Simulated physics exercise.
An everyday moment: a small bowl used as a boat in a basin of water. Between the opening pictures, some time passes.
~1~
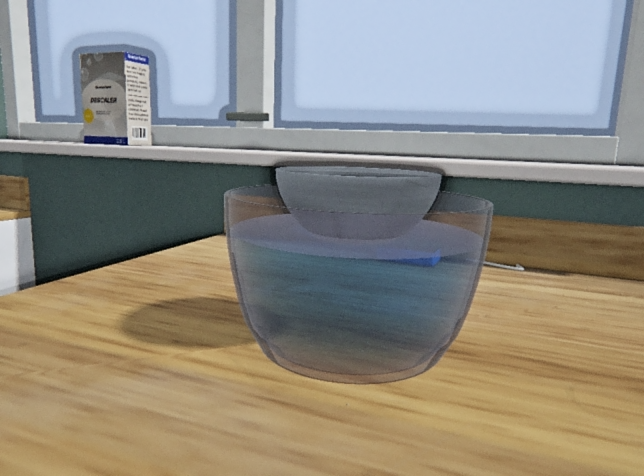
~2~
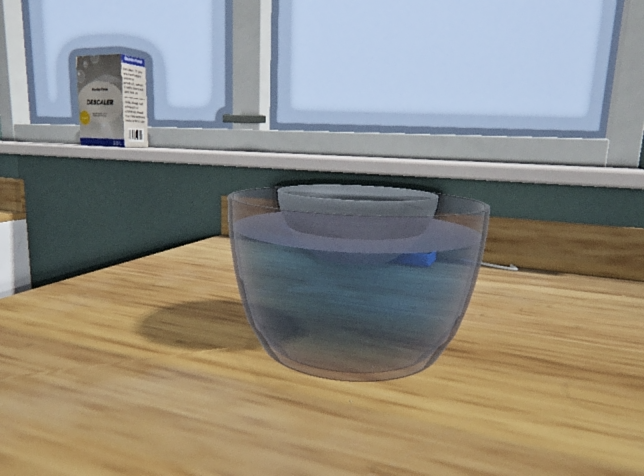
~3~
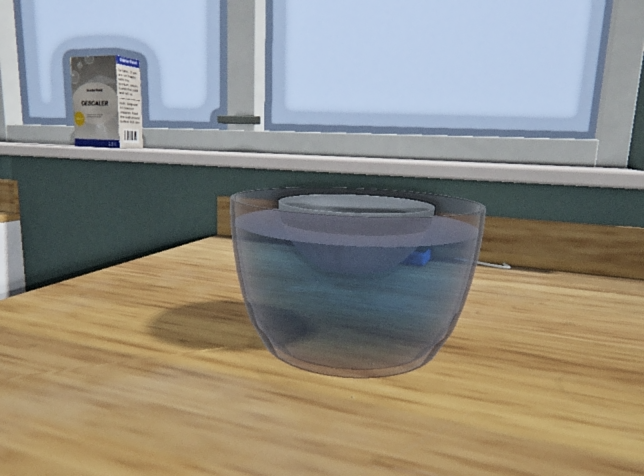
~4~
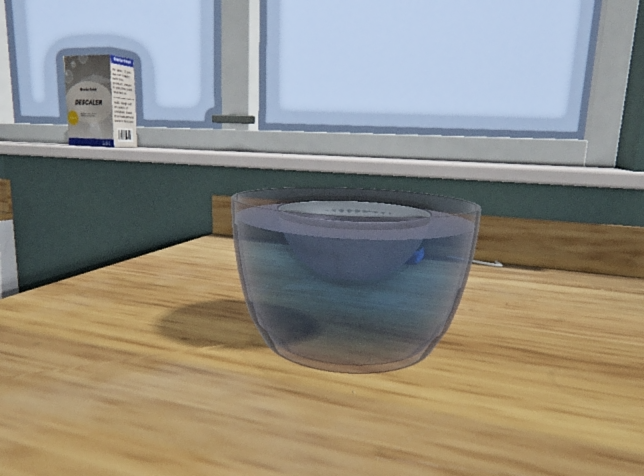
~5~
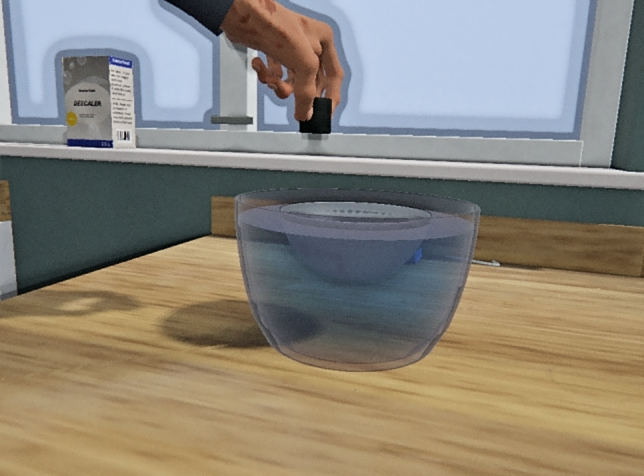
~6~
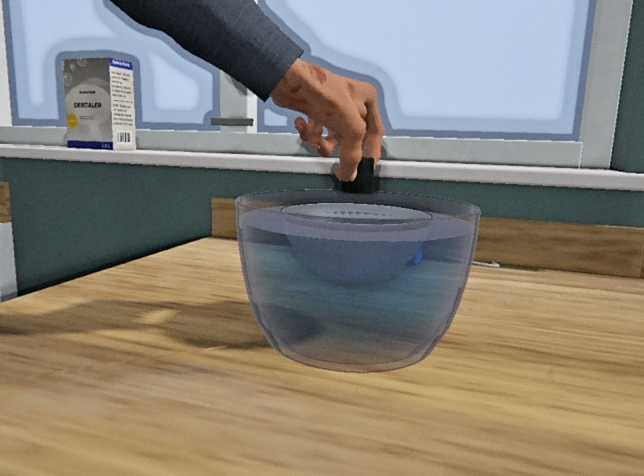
The video shows a small bowl floating in a clear basin of water on a wooden table, sitting progressively lower until its rim is near the surface, then a hand moves in from above, lowering a dark object toward it.
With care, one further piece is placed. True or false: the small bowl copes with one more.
False.
A moment on, the iron weight is in and the small bowl dips.
Further on, water pours in over its edge.
When it is over, the small bowl lies on the bottom with its load.
